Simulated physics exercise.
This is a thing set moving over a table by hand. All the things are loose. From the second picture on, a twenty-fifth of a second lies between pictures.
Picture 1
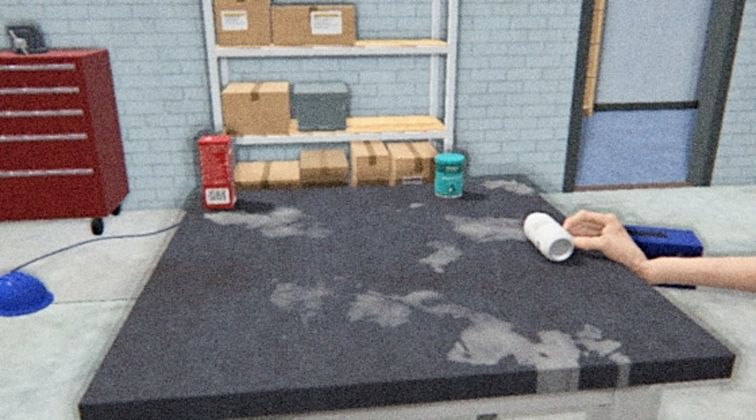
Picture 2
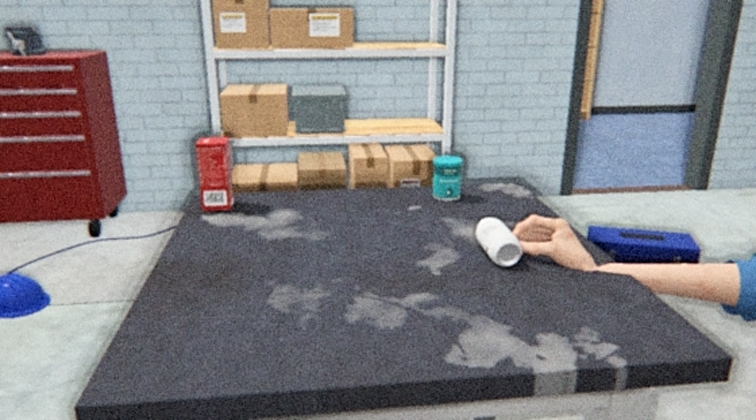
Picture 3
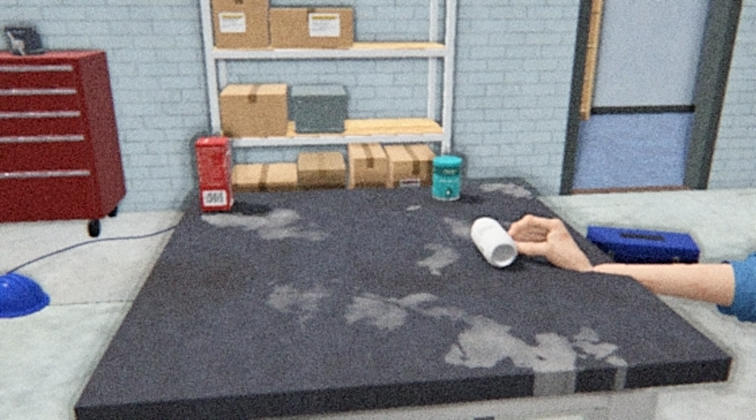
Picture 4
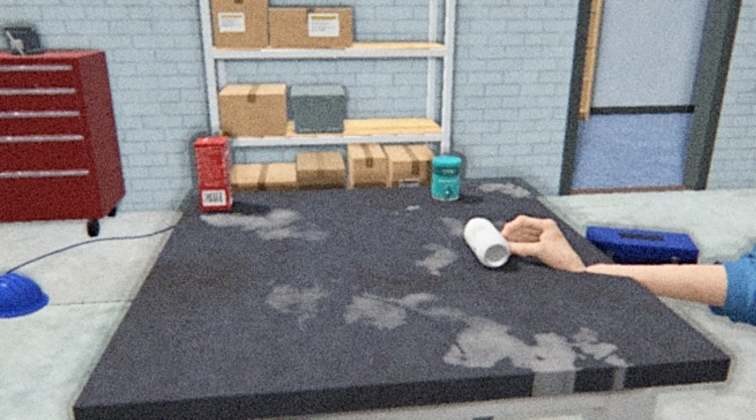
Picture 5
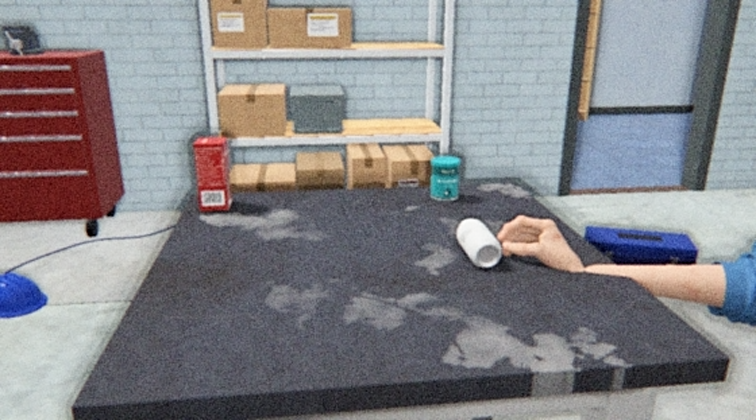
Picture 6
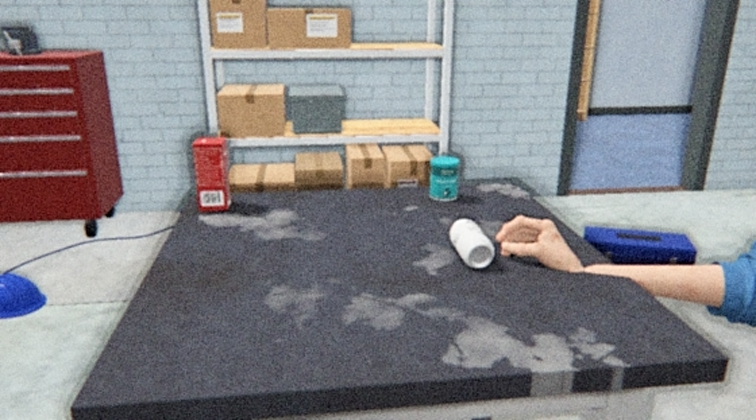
A hand set a white can lying on its side moving left across a dark, worn workbench, then stayed back as the can rolled slowly a little farther left, while the red and teal containers stayed put.
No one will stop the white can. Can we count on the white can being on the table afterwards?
The white can remains on top.
Then, 0.10 s after the last picture, white can rolled about its own width near (457, 244).
Then, 0.20 s after the last picture, white can rolled about its own width near (447, 244).
Then, 0.30 s after the last picture, white can rolled about its own width near (441, 244).
Then, 0.40 s after the last picture, white can rolled about its own width near (437, 245).
At rest, moved from the start, white can. Seen from the same camera at the end, white can near (436, 245).
